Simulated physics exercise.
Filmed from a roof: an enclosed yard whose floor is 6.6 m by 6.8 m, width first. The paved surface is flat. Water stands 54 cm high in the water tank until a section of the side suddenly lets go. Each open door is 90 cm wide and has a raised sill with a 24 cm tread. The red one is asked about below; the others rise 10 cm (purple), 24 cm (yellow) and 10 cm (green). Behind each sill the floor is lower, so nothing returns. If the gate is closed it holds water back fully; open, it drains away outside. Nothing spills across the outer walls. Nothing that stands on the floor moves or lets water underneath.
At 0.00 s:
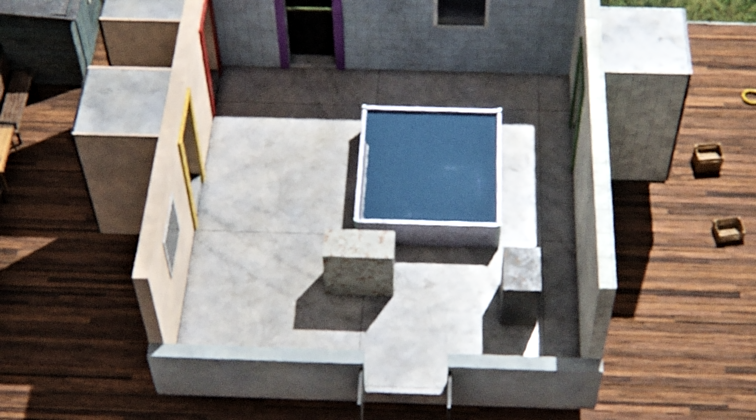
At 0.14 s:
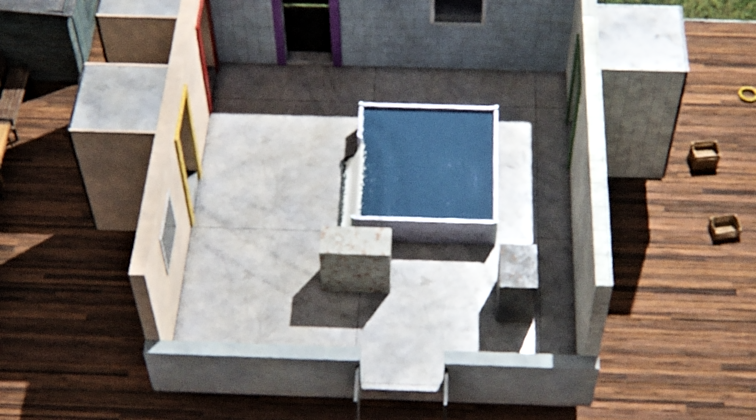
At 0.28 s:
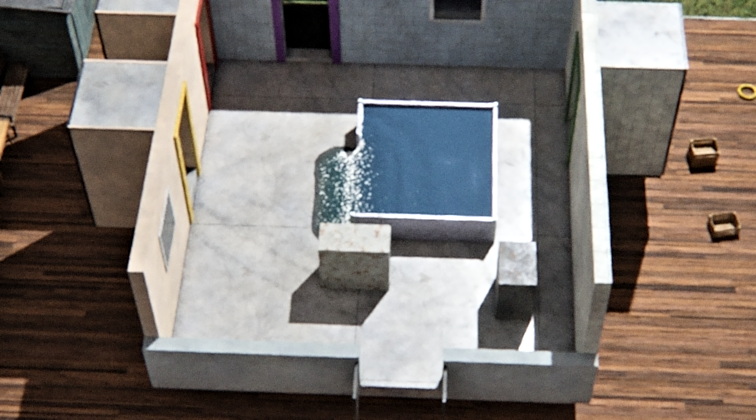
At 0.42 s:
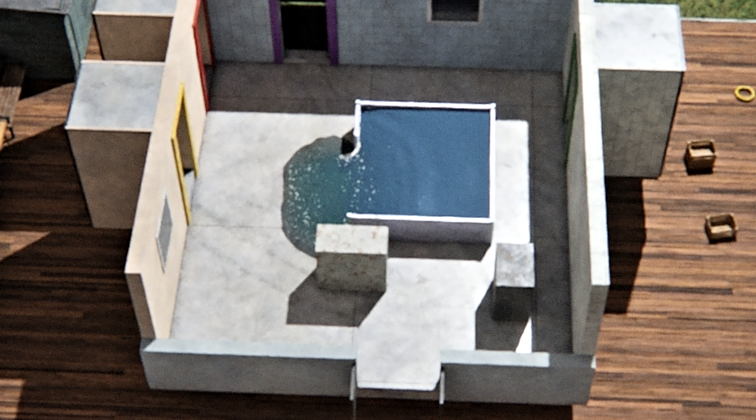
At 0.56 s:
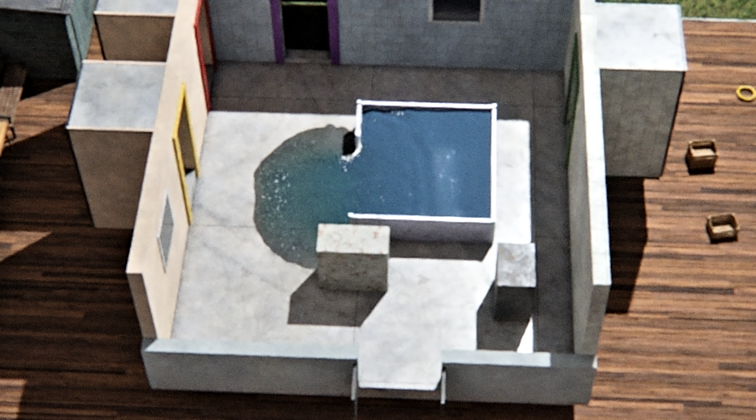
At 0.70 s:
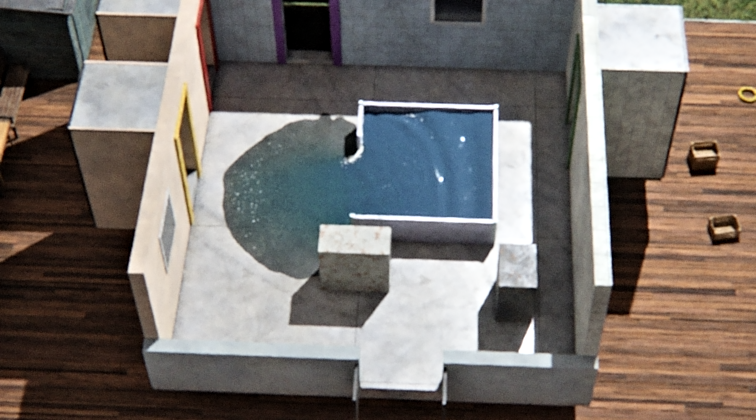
In the video, a square tank of blue water stands still in a walled yard, then its left side opens and water pours out, spreading leftward across the pale floor in a widening rounded pool behind a stone block.
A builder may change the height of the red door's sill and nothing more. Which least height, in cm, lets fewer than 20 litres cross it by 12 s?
It would have to be roughly 13 cm high.
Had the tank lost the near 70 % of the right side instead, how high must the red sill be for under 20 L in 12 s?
About 9.5 cm.
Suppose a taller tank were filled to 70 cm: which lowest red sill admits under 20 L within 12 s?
Then roughly 17 cm.
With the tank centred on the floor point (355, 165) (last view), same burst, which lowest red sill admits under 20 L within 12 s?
Then roughly 14.0 cm.
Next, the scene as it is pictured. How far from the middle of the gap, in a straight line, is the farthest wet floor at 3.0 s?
About 4.6 m.
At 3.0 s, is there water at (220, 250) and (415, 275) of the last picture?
In that order: Under water, not reached.
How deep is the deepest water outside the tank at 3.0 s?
Roughly 38 cm.
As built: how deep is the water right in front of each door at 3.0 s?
In cm: Red 11, purple 3, yellow 28, green 0.
After 1.4 s water covers 25 % of the floor, deepest (33 cm) near (195, 200); it has not reached the red door.
After 3.0 s water covers 35 % of the floor, deepest (38 cm) near (169, 357); 11 cm at the red door, 0 litres in over its 18 cm sill.
After 12.0 s water covers 100 % of the floor, deepest (14 cm) near (556, 280); 8 cm at the red door, 3 litres in over its 18 cm sill.
At the red door as built, the water arrived by 1.8 s and peaked near 16 cm at 5.8 s.
With a sill of 11.5 cm, 29 litres would have come in within the 12 s; with 16 cm, 7 litres. So under 20 litres takes about 13 cm.
